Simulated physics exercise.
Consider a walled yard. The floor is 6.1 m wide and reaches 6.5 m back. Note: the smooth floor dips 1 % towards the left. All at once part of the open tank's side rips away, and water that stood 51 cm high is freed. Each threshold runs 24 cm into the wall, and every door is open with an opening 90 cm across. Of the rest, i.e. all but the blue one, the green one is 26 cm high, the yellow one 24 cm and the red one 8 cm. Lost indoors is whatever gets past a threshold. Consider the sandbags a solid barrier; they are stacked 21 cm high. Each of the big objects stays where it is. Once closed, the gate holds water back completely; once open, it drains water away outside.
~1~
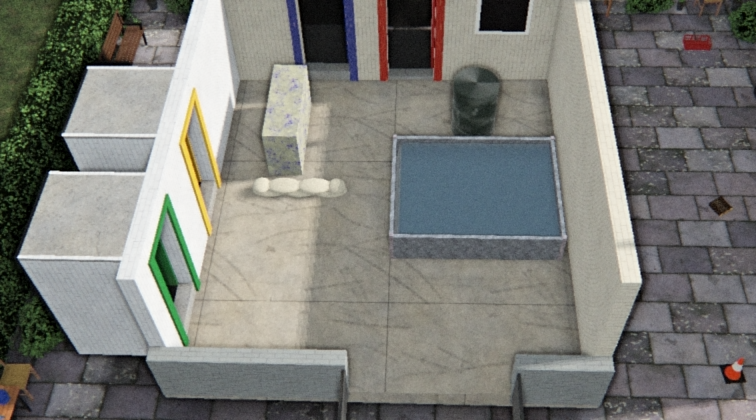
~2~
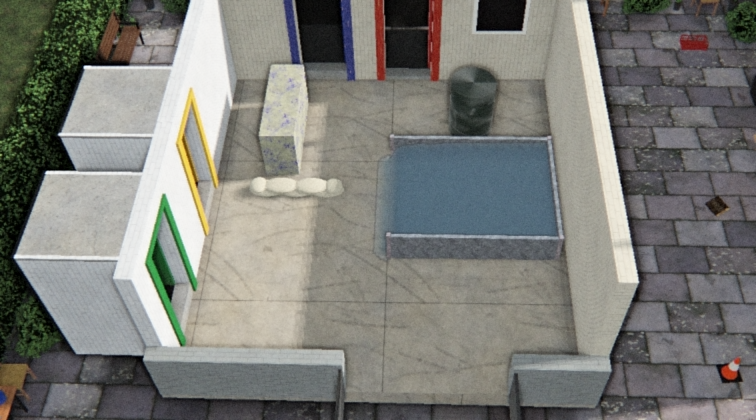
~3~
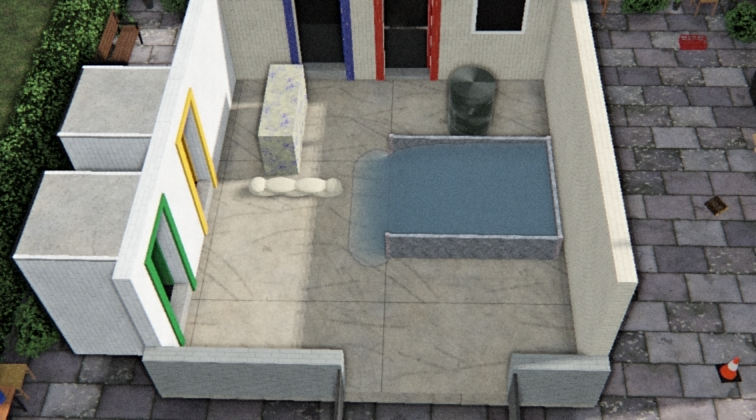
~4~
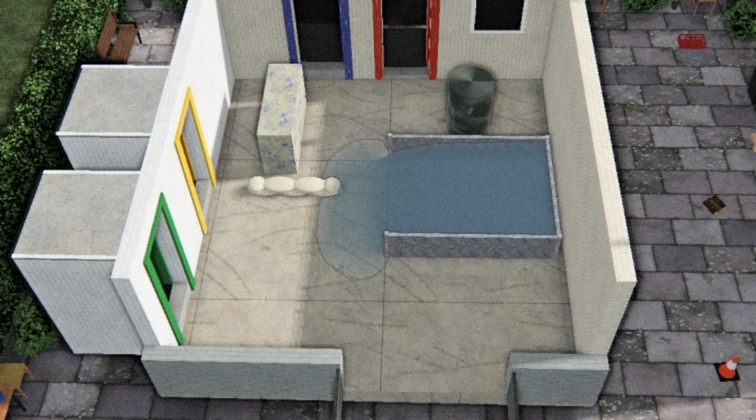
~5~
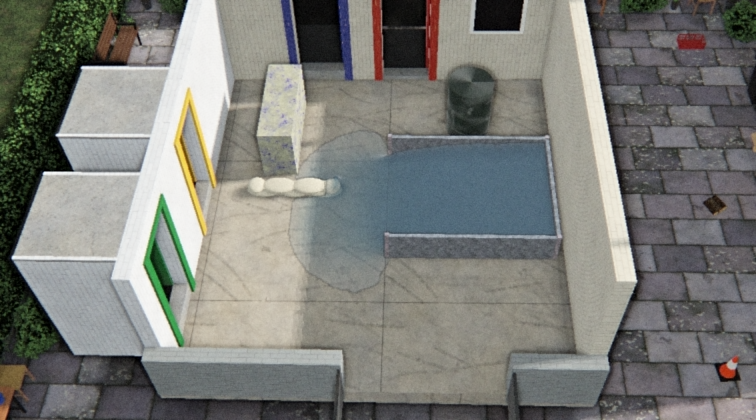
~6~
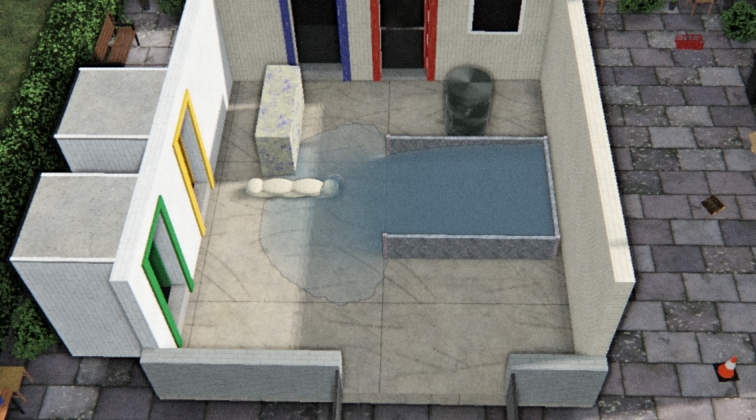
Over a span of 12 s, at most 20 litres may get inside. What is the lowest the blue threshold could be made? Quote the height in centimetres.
Around 21 cm high.
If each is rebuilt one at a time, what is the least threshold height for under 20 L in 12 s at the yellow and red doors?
Close to 24 cm (yellow) and close to 5.5 cm (red).
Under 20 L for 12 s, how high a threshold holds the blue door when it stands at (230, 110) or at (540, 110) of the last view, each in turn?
Roughly 16 cm for the first and 8.5 cm for the second.
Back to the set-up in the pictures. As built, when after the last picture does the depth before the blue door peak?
At about 2.0 s.
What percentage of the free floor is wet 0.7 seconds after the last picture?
The wet part is about 30 per cent.
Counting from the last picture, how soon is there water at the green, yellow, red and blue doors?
Green: 1.0 s; yellow: 0.3 s; red: 1.8 s; blue: 1.0 s.
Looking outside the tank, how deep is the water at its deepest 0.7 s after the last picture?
About 34 cm at most.
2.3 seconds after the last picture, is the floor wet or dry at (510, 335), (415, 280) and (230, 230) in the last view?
In the order asked: Untouched, untouched, soaked.
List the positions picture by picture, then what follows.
The first frame shows still water, 51 cm deep, in the open tank at (475, 188); the blue door at (324, 41) is dry.
In the second frame, the gap is at (392, 200), the front 0.2 m out at (380, 253); the back of the open tank holds 51 cm.
In the third frame, the gap is at (392, 201), the front 0.6 m out at (354, 250); the back of the open tank holds 51 cm.
In the fourth frame, water pours out at (390, 200) and has run 1.1 m, to (322, 237); about 8 cm deep outside, 51 cm at the back.
In the fifth frame, water pours out at (390, 201) and has run 1.6 m, to (295, 235); about 7 cm deep outside, 51 cm at the back.
In the sixth frame, the gap is at (389, 202), the front 2.1 m out at (265, 238); the back of the open tank holds 51 cm; the blue door at (317, 41), 3.5 m from the gap, is still 1.5 m from the nearest water.
Then, 0.7 s after the last picture water covers 30 % of the floor, deepest (34 cm) near (342, 192); it has not reached the blue door.
Then, 2.3 s after the last picture water covers 55 % of the floor, deepest (40 cm) near (177, 364); 24 cm at the blue door, 3 litres in over its 23 cm threshold.
Then, 11.3 s after the last picture water covers 95 % of the floor, deepest (12 cm) near (308, 140); 9 cm at the blue door, 8 litres in over its 23 cm threshold.
At the blue door as built, the water peaked near 24 cm, 2.1 s after the last picture.
Run again over the same 12 s with other heights there, 58 litres in over 17 cm, 8 litres over 23 cm. The limit of 20 litres is kept from about 21 cm up.
